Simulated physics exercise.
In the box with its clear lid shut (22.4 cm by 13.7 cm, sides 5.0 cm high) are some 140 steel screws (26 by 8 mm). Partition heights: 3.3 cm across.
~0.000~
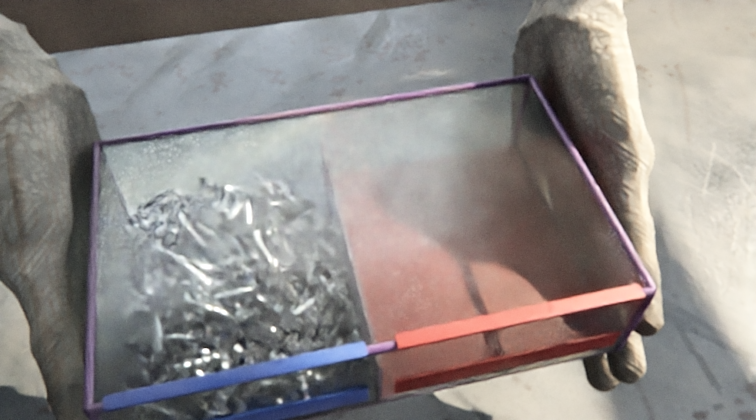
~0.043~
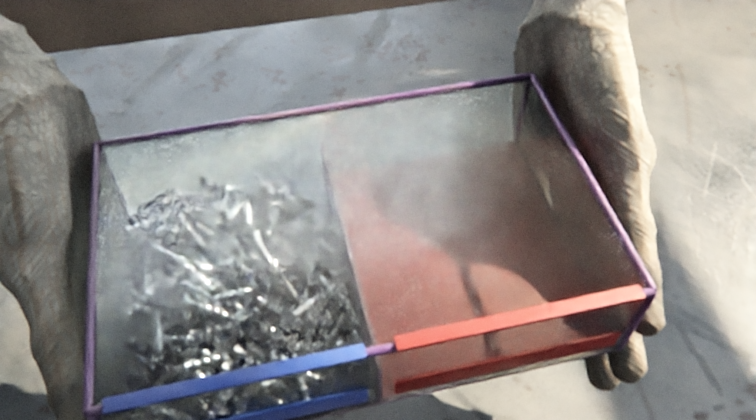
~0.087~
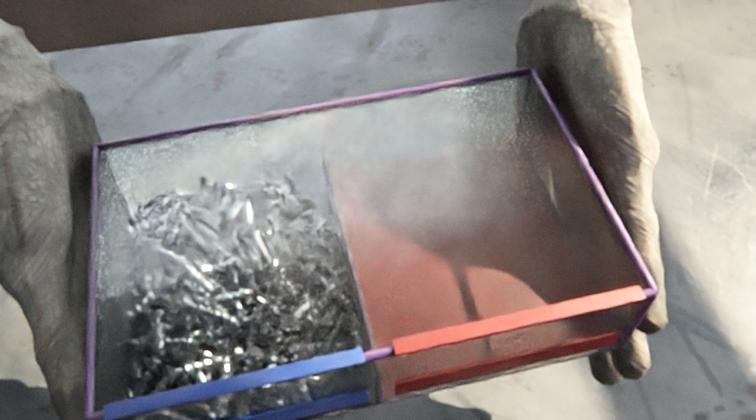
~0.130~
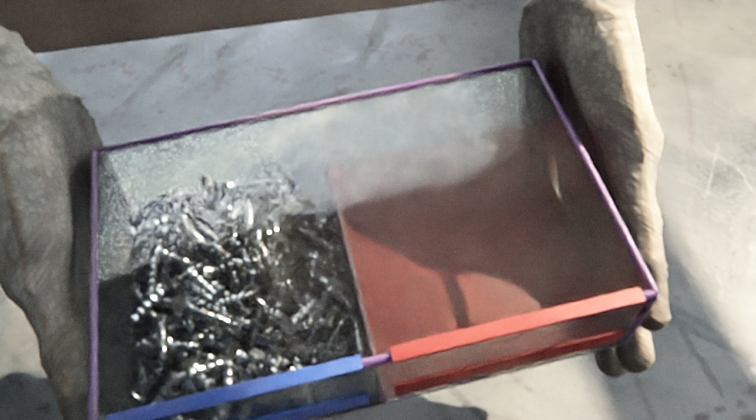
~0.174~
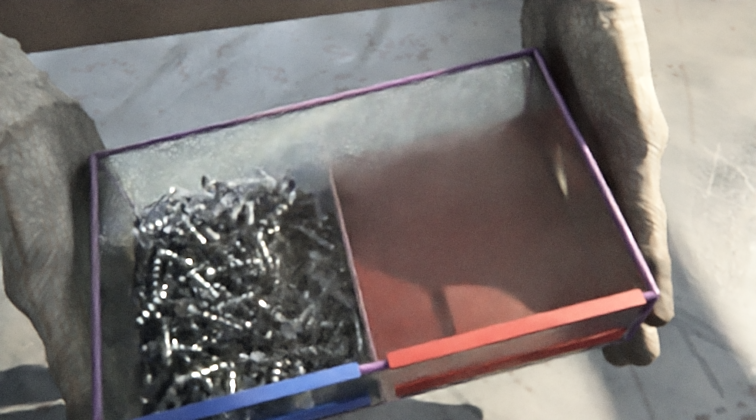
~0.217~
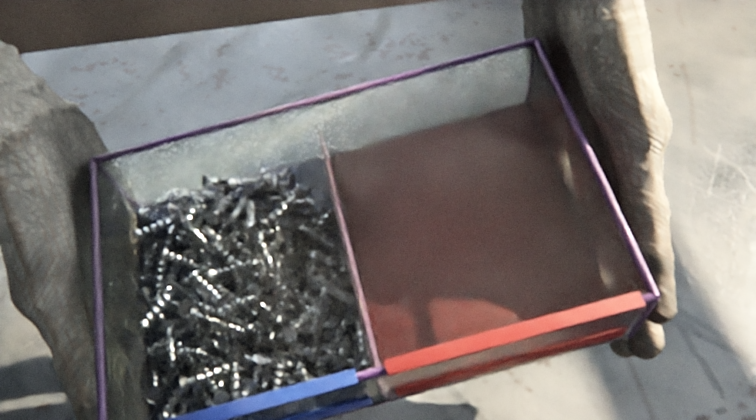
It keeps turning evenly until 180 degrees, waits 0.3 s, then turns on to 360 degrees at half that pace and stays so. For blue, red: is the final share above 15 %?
Blue yes, red yes.
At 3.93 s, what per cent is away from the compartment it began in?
Some 20 per cent.
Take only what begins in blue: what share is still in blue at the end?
About 60 per cent.
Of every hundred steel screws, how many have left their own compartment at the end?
Some 40 per cent.
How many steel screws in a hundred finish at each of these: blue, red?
Blue 60; red 40.
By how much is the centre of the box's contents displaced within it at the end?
Roughly 8.5 cm.
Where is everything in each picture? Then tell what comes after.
The first picture shows box at (389, 353); tilt 0 degrees; blue 100 %.
The second picture shows box at (388, 354); tilt 1 degrees.
The third picture shows box at (386, 358); tilt 3 degrees.
The fourth picture shows box at (385, 364); tilt 6 degrees; low side front left.
The fifth picture shows box at (383, 369); tilt 10 degrees; low side front left.
The sixth picture shows box at (381, 375); tilt 14 degrees; low side front left; blue 100 %. It turns about 85 degrees a second.
After 2.24 s, tilt 180 degrees; blue 100 %; middle of all pieces near (389, 130).
Then, at 3.93 s, tilt 122 degrees; blue 80 %, red 20 %; middle of all pieces near (323, 215).
After 5.48 s, tilt 55 degrees; blue 65 %, red 35 %; middle of all pieces near (339, 225).
After 6.97 s, tilt 0 degrees; blue 60 %, red 40 %; middle of all pieces near (360, 187).
In the end, at 7.6 s, blue 60 %, red 40 %.
